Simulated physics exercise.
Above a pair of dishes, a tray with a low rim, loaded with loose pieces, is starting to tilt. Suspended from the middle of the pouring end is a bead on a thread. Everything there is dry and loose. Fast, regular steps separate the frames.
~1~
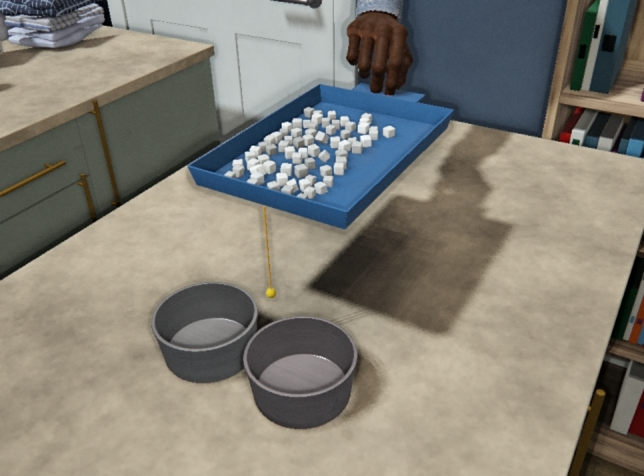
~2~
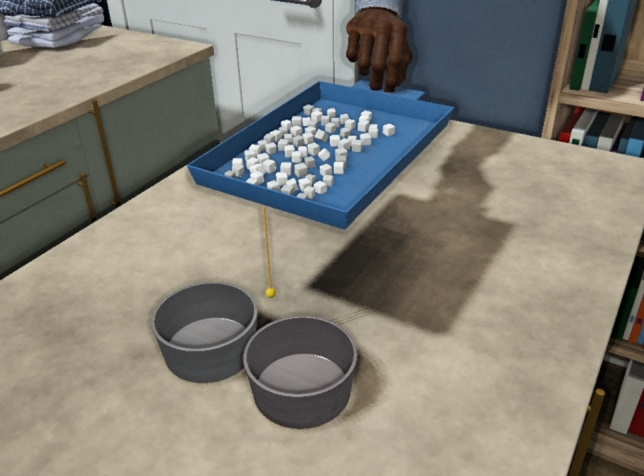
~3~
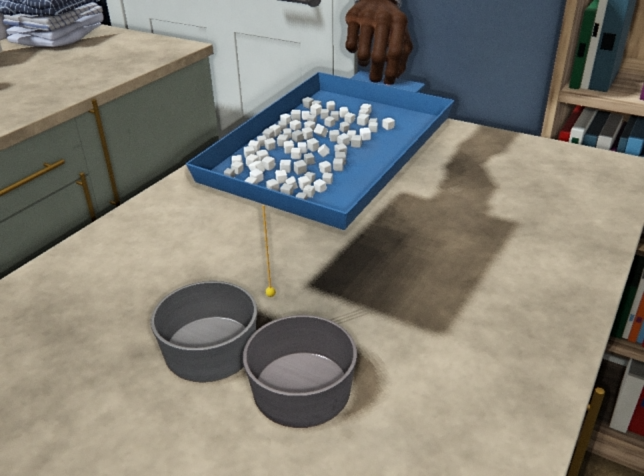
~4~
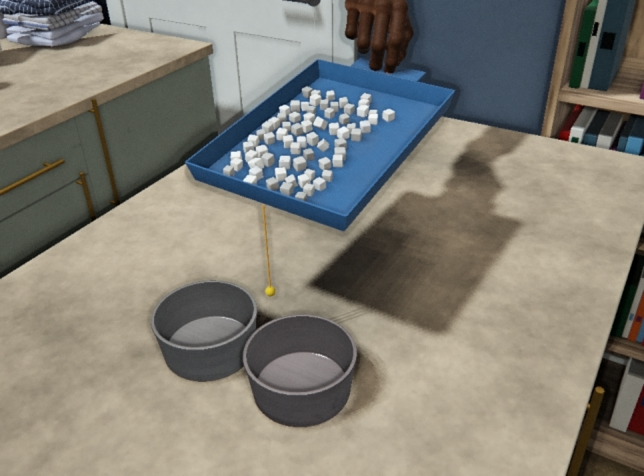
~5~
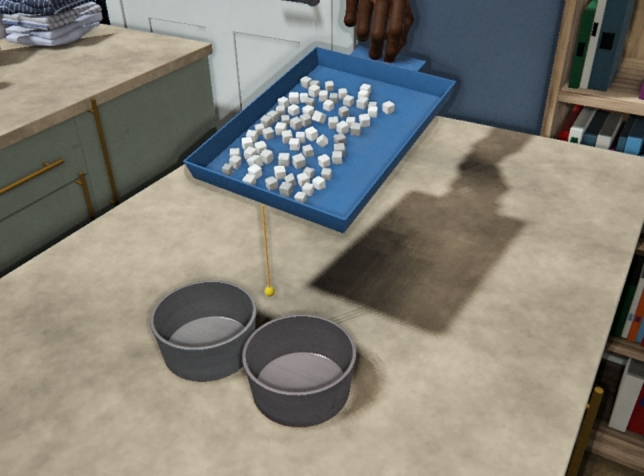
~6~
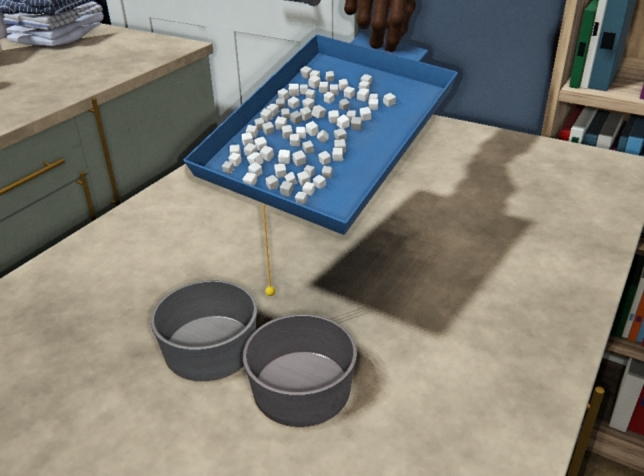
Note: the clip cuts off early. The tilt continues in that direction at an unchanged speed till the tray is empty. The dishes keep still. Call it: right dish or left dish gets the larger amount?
Right dish.
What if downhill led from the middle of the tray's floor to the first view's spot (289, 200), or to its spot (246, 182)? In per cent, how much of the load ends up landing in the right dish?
Lab note: Try 1 = 40 %, try 2 = 0 %.
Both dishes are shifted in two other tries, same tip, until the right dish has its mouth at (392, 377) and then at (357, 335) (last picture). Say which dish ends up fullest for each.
Results - the dish on the left side first, the dish on the right side second.
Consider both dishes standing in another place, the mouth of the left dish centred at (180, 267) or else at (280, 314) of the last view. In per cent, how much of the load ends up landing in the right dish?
Trial 1 around 0 percent, trial 2 around 20 percent.
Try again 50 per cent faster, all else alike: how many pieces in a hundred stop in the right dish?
About 70 %.
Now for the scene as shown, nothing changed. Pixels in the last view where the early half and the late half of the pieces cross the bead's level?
At (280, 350) for the first part, then at (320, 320) for the others.
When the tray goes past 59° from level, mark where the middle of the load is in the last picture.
Near the pixel (306, 178).
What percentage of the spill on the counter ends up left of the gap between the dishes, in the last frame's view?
About 50 per cent.
Just after the last frame, tray tipped steeply; every one on the tray.
A moment on, tray tipped right over; every one on the tray.
Further on, tray tipped past a quarter turn; roughly two thirds in the right dish; just a few in the left dish; roughly a third outside both.
When it is over, tray tipped past a quarter turn; roughly two thirds in the right dish; just a few in the left dish; roughly a third outside both.
